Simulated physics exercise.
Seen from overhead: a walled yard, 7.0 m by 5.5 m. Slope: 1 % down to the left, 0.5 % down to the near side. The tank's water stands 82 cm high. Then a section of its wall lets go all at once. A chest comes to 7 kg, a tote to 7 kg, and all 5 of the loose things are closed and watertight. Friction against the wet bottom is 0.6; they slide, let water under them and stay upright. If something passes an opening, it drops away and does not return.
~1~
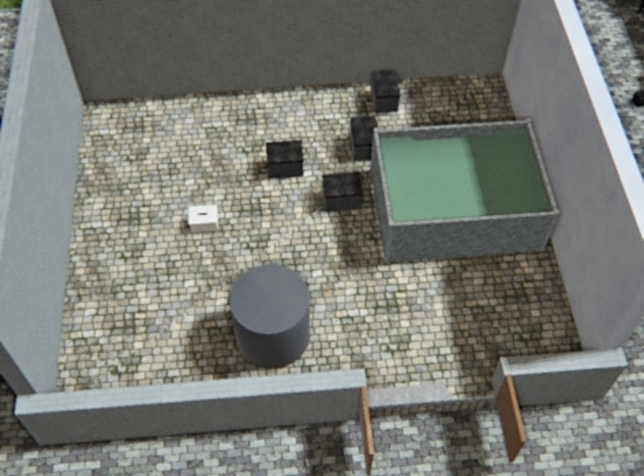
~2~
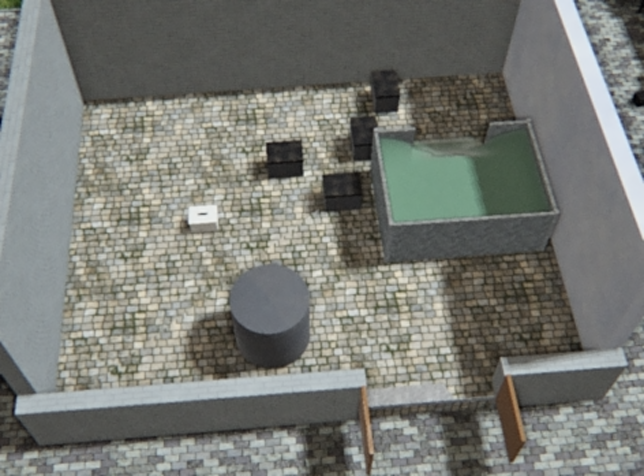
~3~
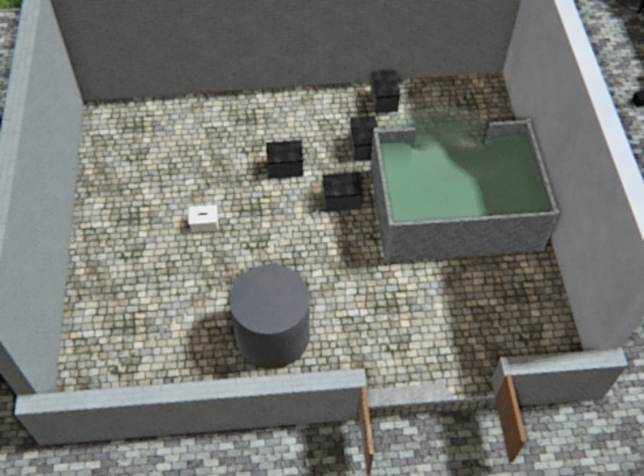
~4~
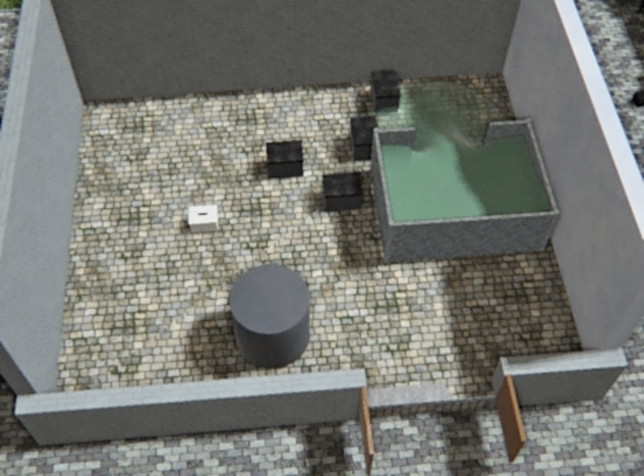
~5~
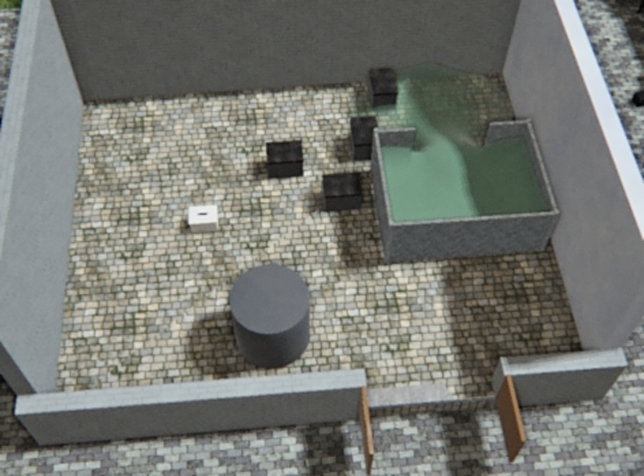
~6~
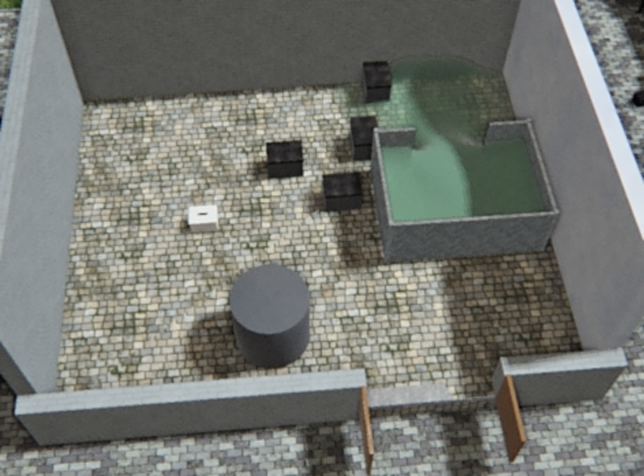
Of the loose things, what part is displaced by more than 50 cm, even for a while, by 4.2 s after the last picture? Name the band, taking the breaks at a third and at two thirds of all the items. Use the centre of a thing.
The portion is a third to two thirds.
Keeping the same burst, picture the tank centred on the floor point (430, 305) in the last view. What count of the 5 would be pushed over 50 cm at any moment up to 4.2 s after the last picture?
Count: 4.
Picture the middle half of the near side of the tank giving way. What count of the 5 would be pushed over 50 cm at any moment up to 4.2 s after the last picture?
Result: 0 of them.
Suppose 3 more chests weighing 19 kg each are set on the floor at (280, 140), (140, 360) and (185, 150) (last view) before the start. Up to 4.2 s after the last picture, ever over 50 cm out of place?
In the order asked: Farther than that, not as far, farther than that.
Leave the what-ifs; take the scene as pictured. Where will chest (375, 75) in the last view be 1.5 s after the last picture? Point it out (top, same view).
Roughly at (208, 134).
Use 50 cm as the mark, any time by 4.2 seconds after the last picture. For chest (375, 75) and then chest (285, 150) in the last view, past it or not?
First farther, second farther.
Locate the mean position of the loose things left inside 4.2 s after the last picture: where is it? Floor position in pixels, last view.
They're centred close to (260, 239).
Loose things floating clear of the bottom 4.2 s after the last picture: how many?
Answer: 1.
Then, 0.4 s after the last picture 1 of 5 are over 50 cm from their spots; 1 afloat.
Then, 1.5 s after the last picture 1 of 5 are over 50 cm from their spots; 0 afloat.
Then, 2.8 s after the last picture 2 of 5 are over 50 cm from their spots; 0 afloat.
Then, 4.2 s after the last picture 2 of 5 are over 50 cm from their spots, and 2 have been at some point; 1 afloat.
